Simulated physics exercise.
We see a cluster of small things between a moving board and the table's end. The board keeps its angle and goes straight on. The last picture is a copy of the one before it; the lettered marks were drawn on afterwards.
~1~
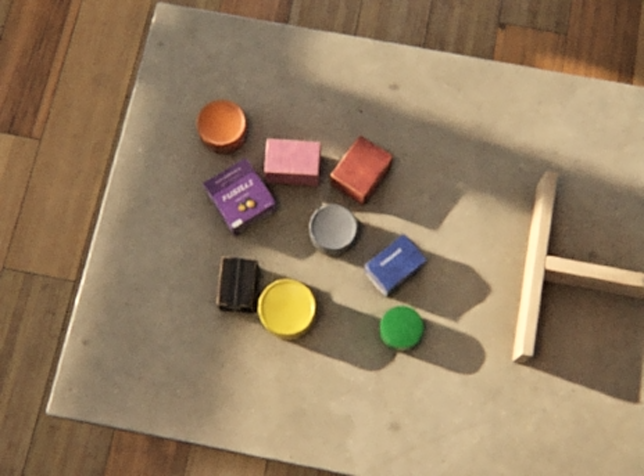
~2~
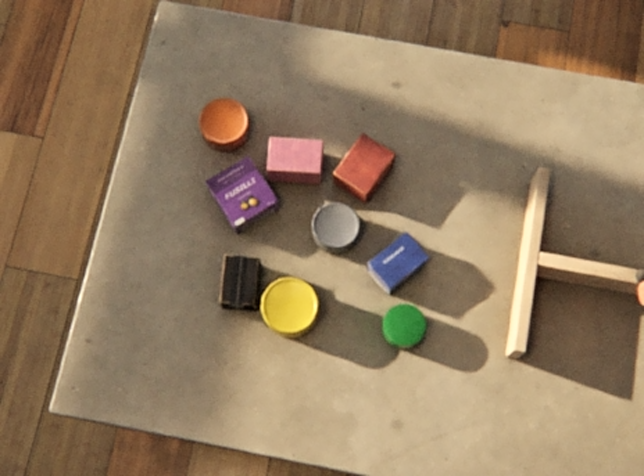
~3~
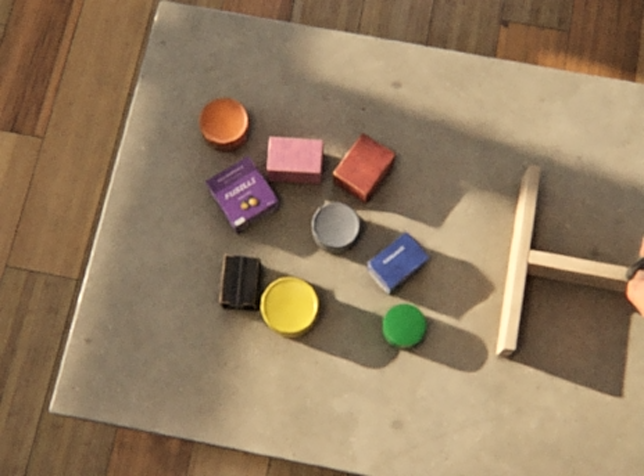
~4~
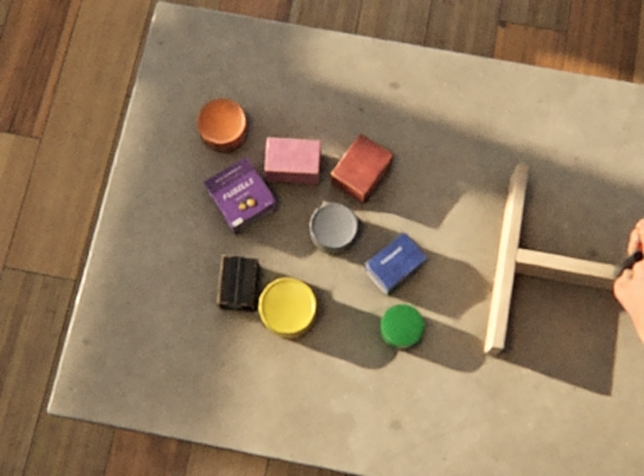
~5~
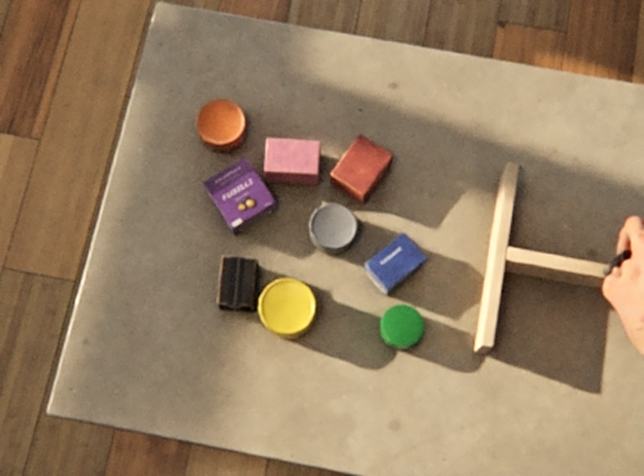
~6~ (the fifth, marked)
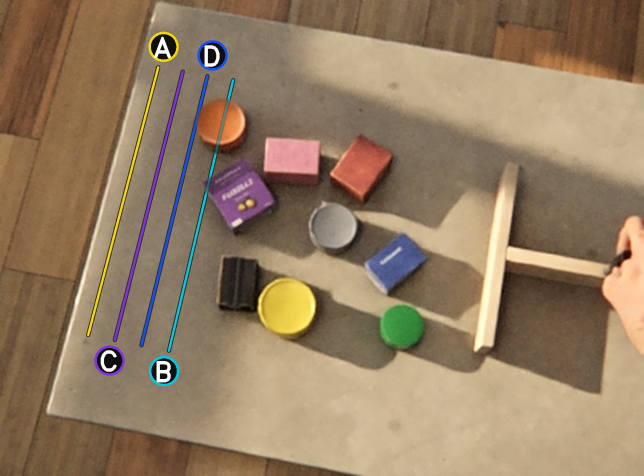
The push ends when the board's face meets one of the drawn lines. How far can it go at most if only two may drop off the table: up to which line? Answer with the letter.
It can go as far as D.
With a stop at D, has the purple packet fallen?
By then, yes.
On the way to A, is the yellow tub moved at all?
Yes.
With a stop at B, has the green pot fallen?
By then, no.
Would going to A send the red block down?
Yes.
On the marked copy, A at (125, 196); B at (202, 210); C at (150, 200); D at (176, 205).
Taking D. A third of the way, board (383, 230); green pot (339, 316); blue box (353, 258).
Two thirds of the way, board (266, 209); orange jar (177, 105); purple packet (168, 181).
When it is over, board (175, 193); purple packet over the edge; pink block (123, 128); one fallen.
As for the rest, A drops five; B is within the limit but short; C drops four.
